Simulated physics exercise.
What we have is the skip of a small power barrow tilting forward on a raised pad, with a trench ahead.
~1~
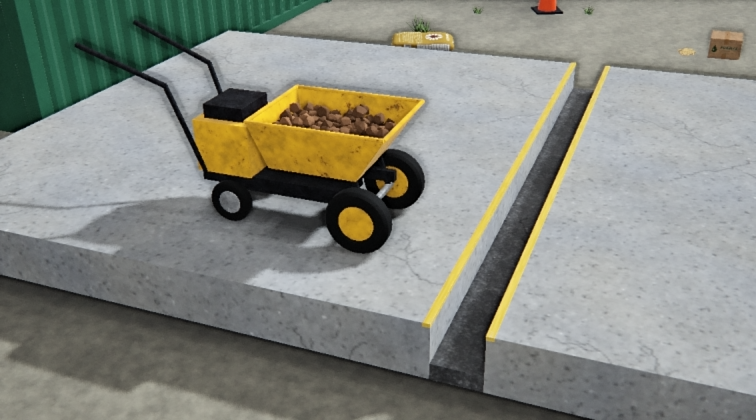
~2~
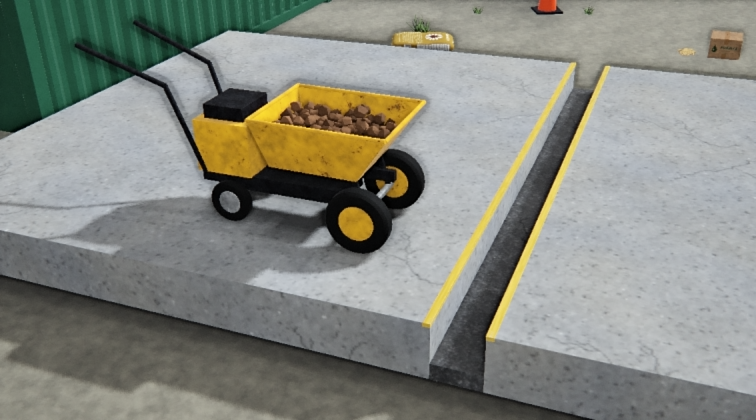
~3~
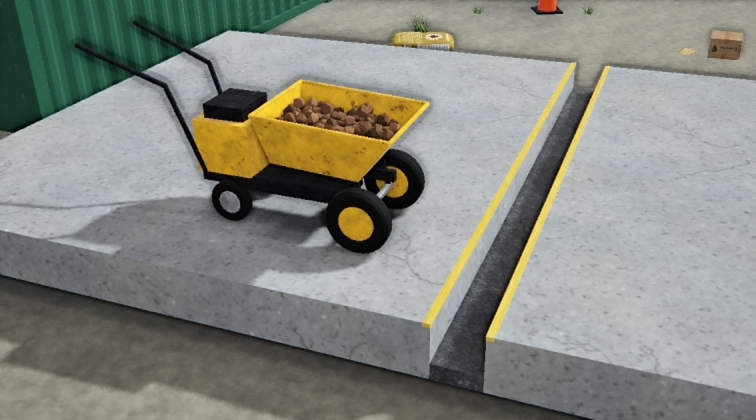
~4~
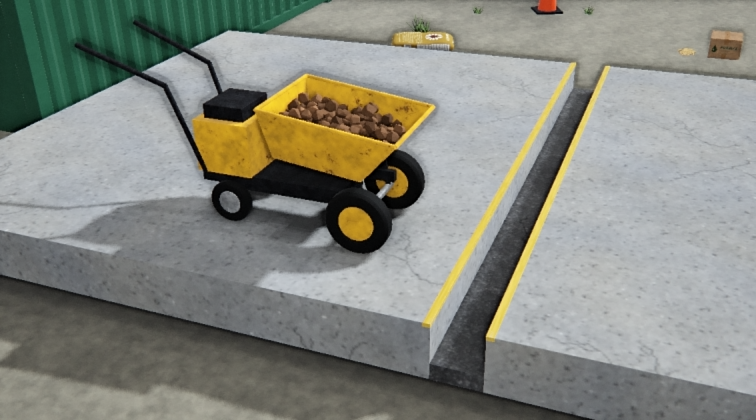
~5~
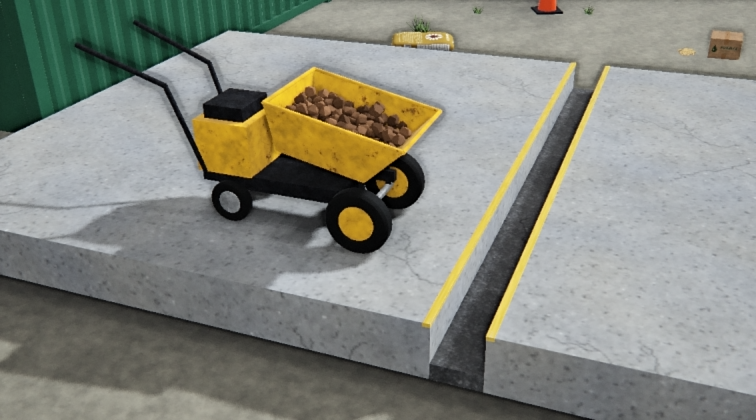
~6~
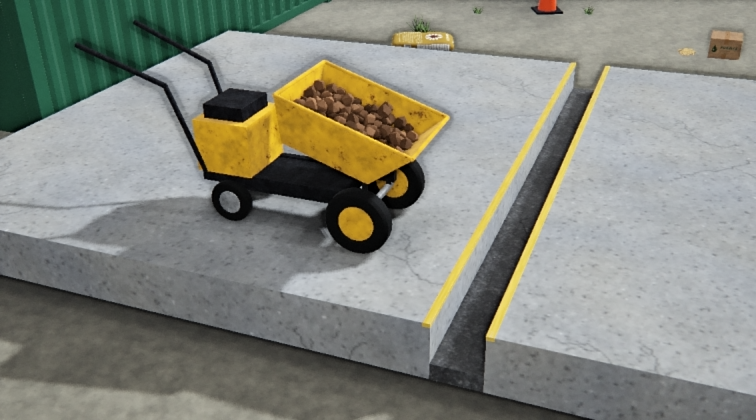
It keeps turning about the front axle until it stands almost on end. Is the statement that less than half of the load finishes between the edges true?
The load ends chiefly in the trench.
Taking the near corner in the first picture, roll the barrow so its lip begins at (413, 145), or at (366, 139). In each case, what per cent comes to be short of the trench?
In order: 0 % and 10 %.
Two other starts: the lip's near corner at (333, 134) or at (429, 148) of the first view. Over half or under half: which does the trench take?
Initially shy of half, next shy of half.
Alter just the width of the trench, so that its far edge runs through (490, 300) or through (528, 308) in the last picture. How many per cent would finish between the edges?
Respectively, 80 % and 100 %.
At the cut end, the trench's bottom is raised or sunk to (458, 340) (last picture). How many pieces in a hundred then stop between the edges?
Around 50 per cent.
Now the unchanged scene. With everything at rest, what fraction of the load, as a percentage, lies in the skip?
All told, it is near 0 percent.
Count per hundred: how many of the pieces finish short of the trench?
I'd estimate about 0 per cent of the load.
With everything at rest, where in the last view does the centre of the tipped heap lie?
Centre at rest: Close to (496, 271).
Shortly afterwards, skip tipped steeply; the whole lot in the skip.
Next, skip tipped right over; the bulk in the skip; only a few short of the trench; near a quarter in or heaped over the trench; only a few falling.
Some moments later, skip tipped right over; a little in the skip; only a few short of the trench; the bulk in or heaped over the trench; a little beyond it.
In the end, skip tipped right over; only a few in the skip; only a few short of the trench; all but a few in or heaped over the trench; a little beyond it.
